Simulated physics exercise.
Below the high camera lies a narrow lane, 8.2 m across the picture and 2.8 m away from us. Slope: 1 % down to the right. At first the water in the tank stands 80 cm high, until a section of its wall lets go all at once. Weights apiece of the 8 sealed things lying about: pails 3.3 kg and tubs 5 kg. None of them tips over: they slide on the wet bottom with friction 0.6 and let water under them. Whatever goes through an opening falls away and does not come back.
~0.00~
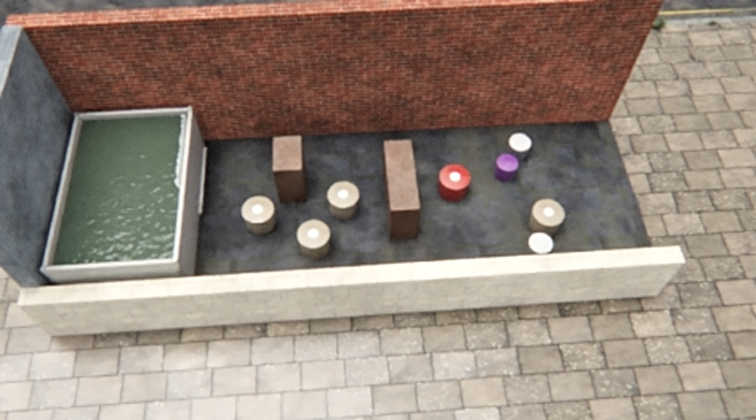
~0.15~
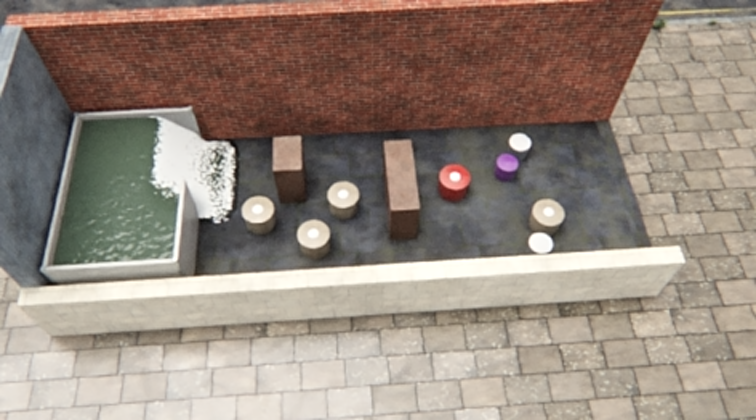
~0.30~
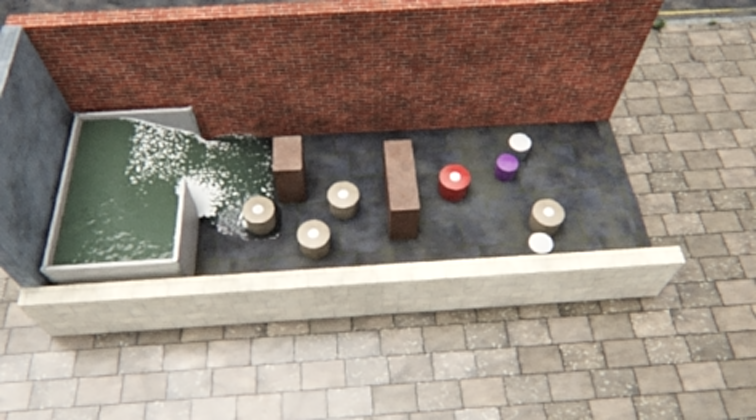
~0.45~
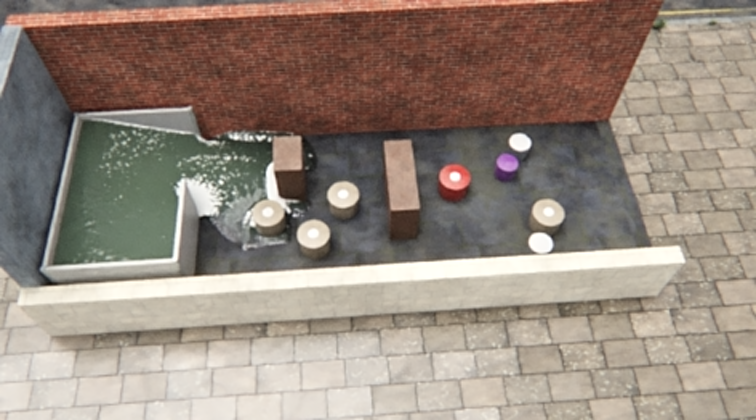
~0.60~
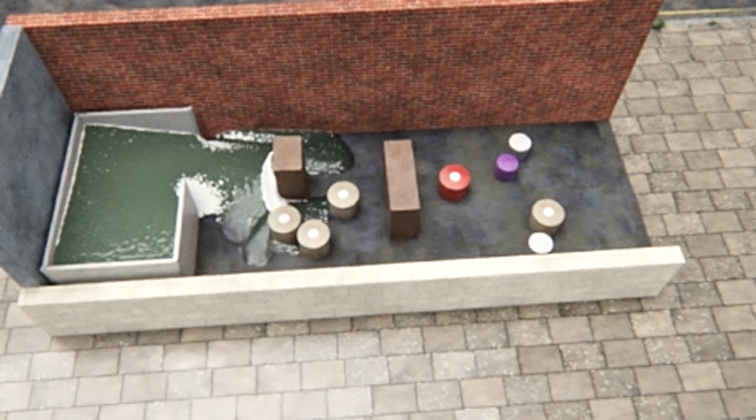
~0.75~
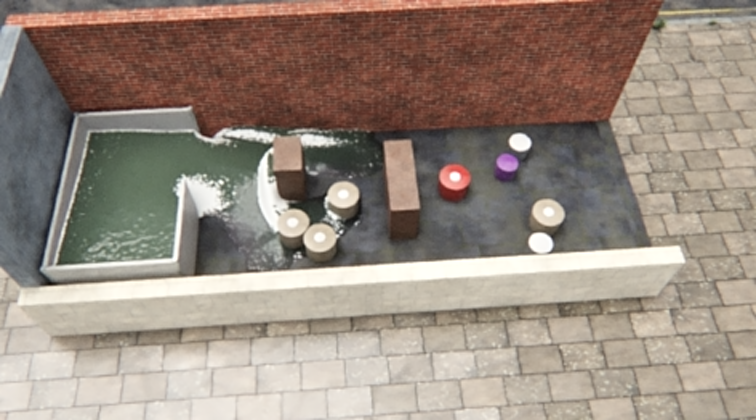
Green water pours from the tank, spreads right around a block and shifts two tan tubs.
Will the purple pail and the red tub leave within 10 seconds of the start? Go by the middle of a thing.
Short answer: Purple pail goes free, red tub goes free.
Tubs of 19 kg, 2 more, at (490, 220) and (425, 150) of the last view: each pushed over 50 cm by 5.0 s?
First one stays within it, second one goes beyond it.
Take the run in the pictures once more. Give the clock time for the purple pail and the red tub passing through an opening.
I'd put them at about 2.5 and 5.0 seconds, in that order.
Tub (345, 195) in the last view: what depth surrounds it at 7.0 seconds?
I'd say some 12 cm.
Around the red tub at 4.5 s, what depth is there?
Close to 7 centimetres.
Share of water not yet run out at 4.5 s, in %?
Around 78 per cent of the water is still in there.
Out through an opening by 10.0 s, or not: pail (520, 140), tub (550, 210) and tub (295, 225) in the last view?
Going one by one, I'd say it does, then it does, then it does.
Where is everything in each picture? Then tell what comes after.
The purple pail at (507, 163) rests on the ground; the red tub at (455, 177) rests on the ground; 3.8 m2 under water; 0 of 8 have shifted, in the first picture.
The purple pail at (507, 163), on the bottom; the red tub at (455, 177) rests on the ground; water covers 4.7 m2; 0 of 8 have shifted, in the second picture.
The purple pail at (507, 163), on the bottom; the red tub at (455, 177) rests on the ground; 5.7 m2 under water; 0 of 8 have shifted, in the third picture.
The purple pail at (507, 163) rests on the ground; the red tub at (455, 177), on the bottom; 6.4 m2 under water; 1 of 8 have shifted, in the fourth picture.
The purple pail at (507, 163), on the bottom; the red tub at (455, 177) rests on the ground; water covers 7.3 m2; 1 of 8 have shifted, in the fifth picture.
The purple pail at (507, 163), on the bottom; the red tub at (455, 177) rests on the ground; water covers 8.3 m2; 2 of 8 have shifted, in the sixth picture.
After 2.0 s the purple pail is near (565, 193), 1.0 m from its start, aground; the red tub is near (469, 201), 0.5 m from its start, aground; 0 of 8 are out; 2 afloat.
After 4.5 s the purple pail has gone out; the red tub is near (625, 205), 2.5 m from its start, afloat; 5 of 8 are out; 3 afloat.
After 7.0 s the purple pail has gone out; the red tub has gone out; 7 of 8 are out; 1 afloat.
After 10.0 s the purple pail has gone out; the red tub has gone out; 7 of 8 are out; 1 afloat.
